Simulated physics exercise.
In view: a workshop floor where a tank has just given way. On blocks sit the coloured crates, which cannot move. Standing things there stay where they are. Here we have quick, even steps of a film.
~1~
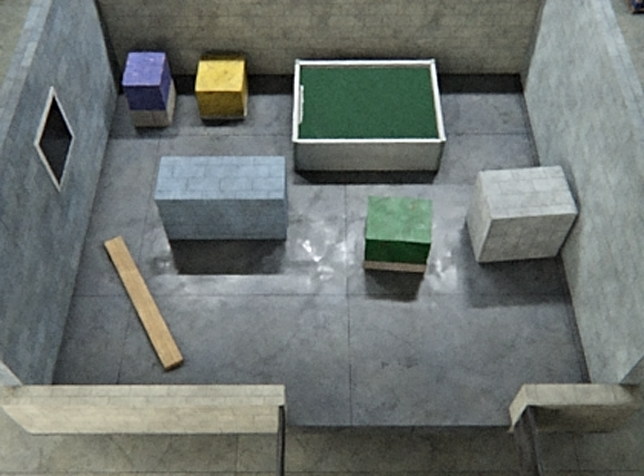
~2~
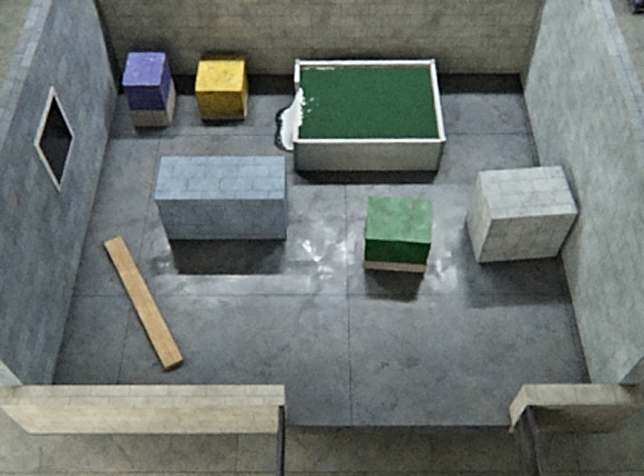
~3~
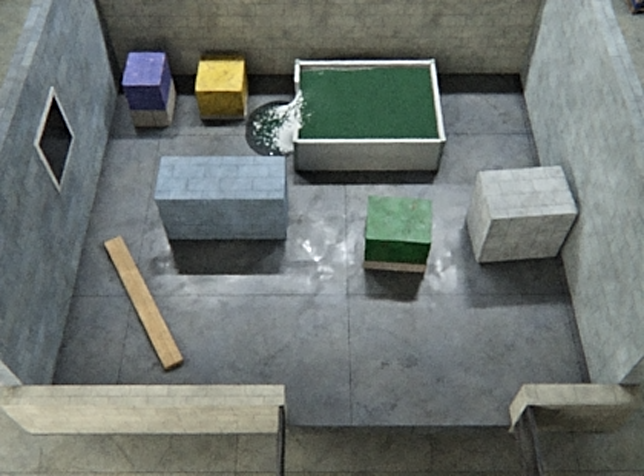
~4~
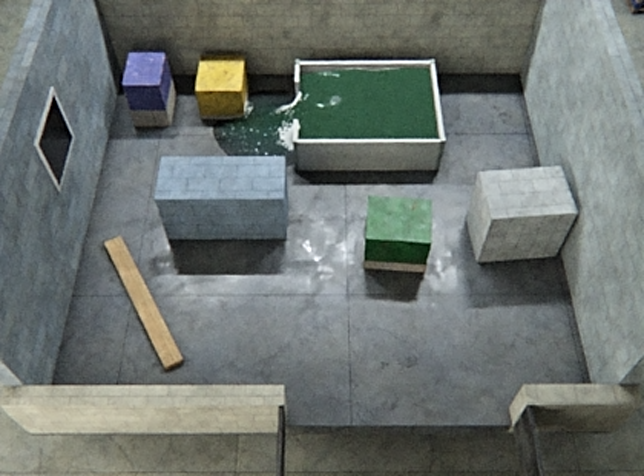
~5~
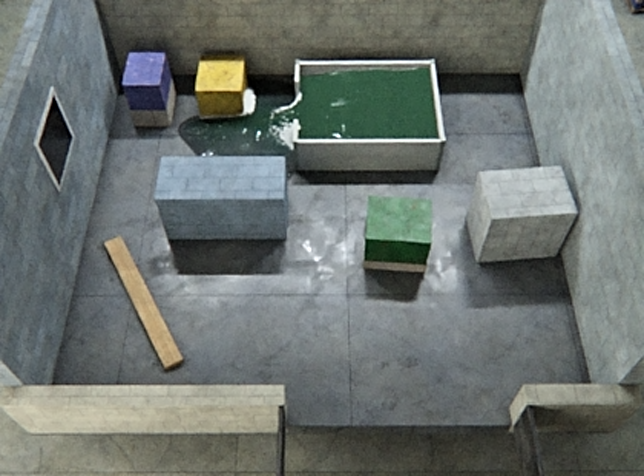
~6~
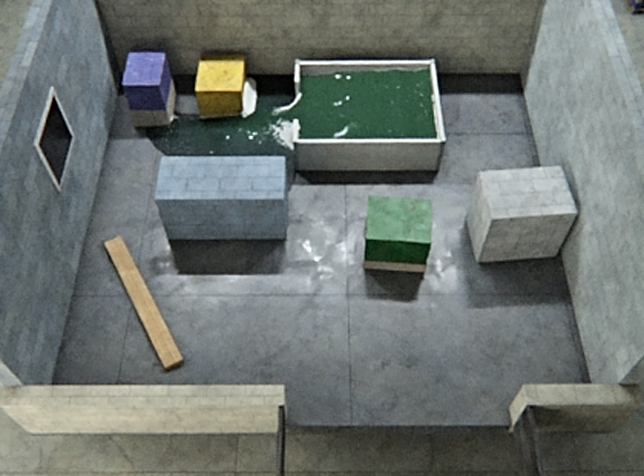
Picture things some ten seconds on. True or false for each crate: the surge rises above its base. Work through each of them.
Blue crate: False; yellow crate: True; green crate: False.
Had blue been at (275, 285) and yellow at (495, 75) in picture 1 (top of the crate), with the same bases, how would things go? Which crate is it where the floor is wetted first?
Blue one.
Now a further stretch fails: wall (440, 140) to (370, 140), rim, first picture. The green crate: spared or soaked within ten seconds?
Green crate: Overtopped.
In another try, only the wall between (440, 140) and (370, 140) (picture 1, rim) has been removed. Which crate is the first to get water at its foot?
That would be the crate marked green, reached first.
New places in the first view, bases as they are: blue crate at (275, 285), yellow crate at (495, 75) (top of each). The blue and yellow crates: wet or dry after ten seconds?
So the blue crate stays high and dry and the yellow crate stays high and dry.
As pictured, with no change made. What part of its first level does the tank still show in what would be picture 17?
Around 62 in a hundred, give or take.
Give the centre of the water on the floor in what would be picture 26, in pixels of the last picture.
Close to (275, 146), I reckon.
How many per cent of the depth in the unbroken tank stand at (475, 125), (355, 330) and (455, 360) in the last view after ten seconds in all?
Roughly 4 per cent, 6 per cent and 4 per cent.
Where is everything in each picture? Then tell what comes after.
In the first frame, the open tank at (367, 103) is whole and still.
In the second frame, water pours out at (299, 120) and has run to (285, 148).
In the third frame, the front is at (254, 118), out from the gap at (299, 121).
In the fourth frame, water pours out at (299, 122) and has run to (221, 124).
In the fifth frame, the front is at (188, 124), out from the gap at (299, 121).
In the sixth frame, water pours out at (299, 121) and has run to (153, 135).
A moment on, water covers 15 % of the floor; the blue crate water round its plinth, the yellow crate water round its plinth, the green crate not reached.
Next, water covers 25 % of the floor; the blue crate water round its plinth, the yellow crate water round its plinth, the green crate not reached.
Then, water covers 40 % of the floor; the blue crate water round its plinth, the yellow crate water round its plinth, the green crate not reached.
Later, water covers 65 % of the floor; the blue crate water round its plinth, the yellow crate water round its plinth, the green crate not reached.
In the end, water covers 95 % of the floor; the blue crate stayed above the water, the yellow crate was topped, the green crate stayed above the water.
